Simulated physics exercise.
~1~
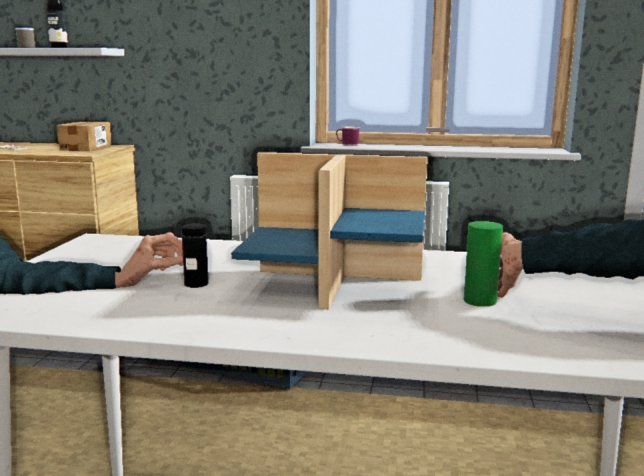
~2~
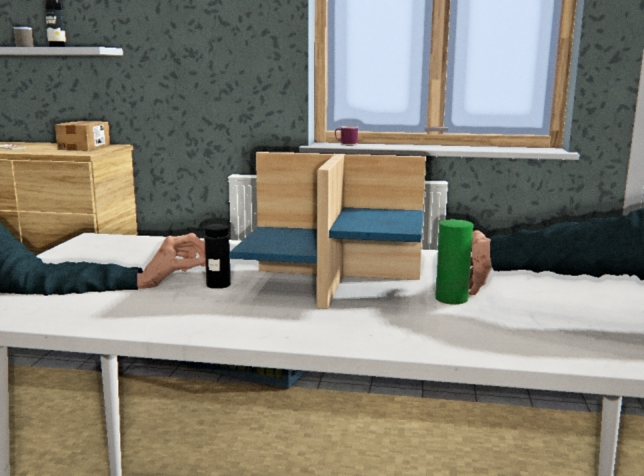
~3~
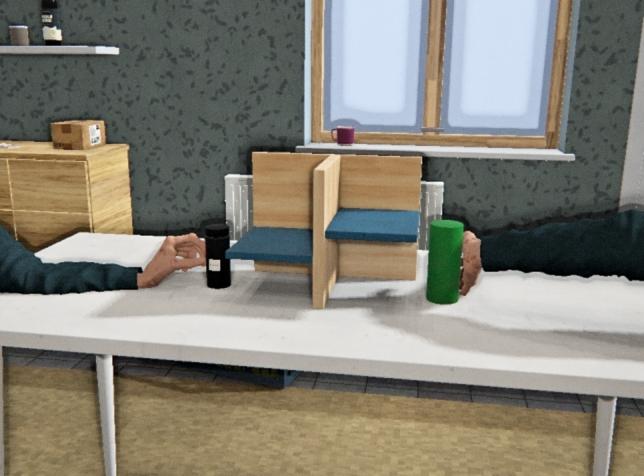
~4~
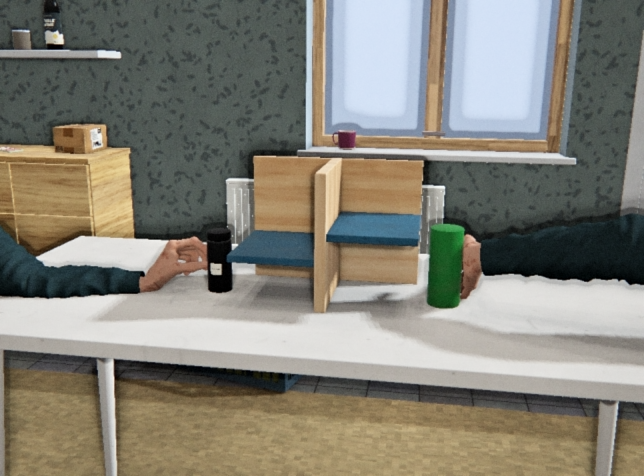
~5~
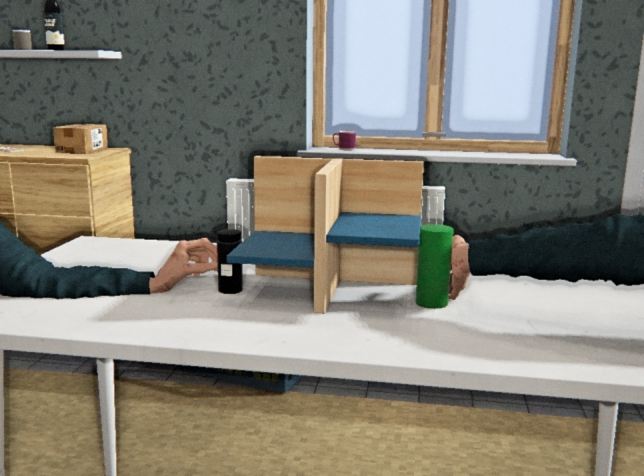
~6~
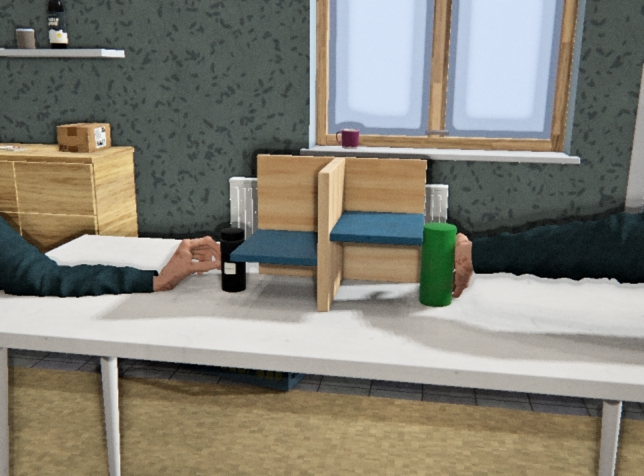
To begin with, a wooden shelf unit with a central divider and two blue boards stands on a white table, with a hand on either side of it. The left hand holds an upright black container, and the right hand holds a taller green cylinder, also upright. Both hands slide their objects inward toward the shelf. They pause briefly near the openings, then push a little closer. Finally, the black container stops at the edge of the lower left board, and the green cylinder stops at the right edge, neither going inside.
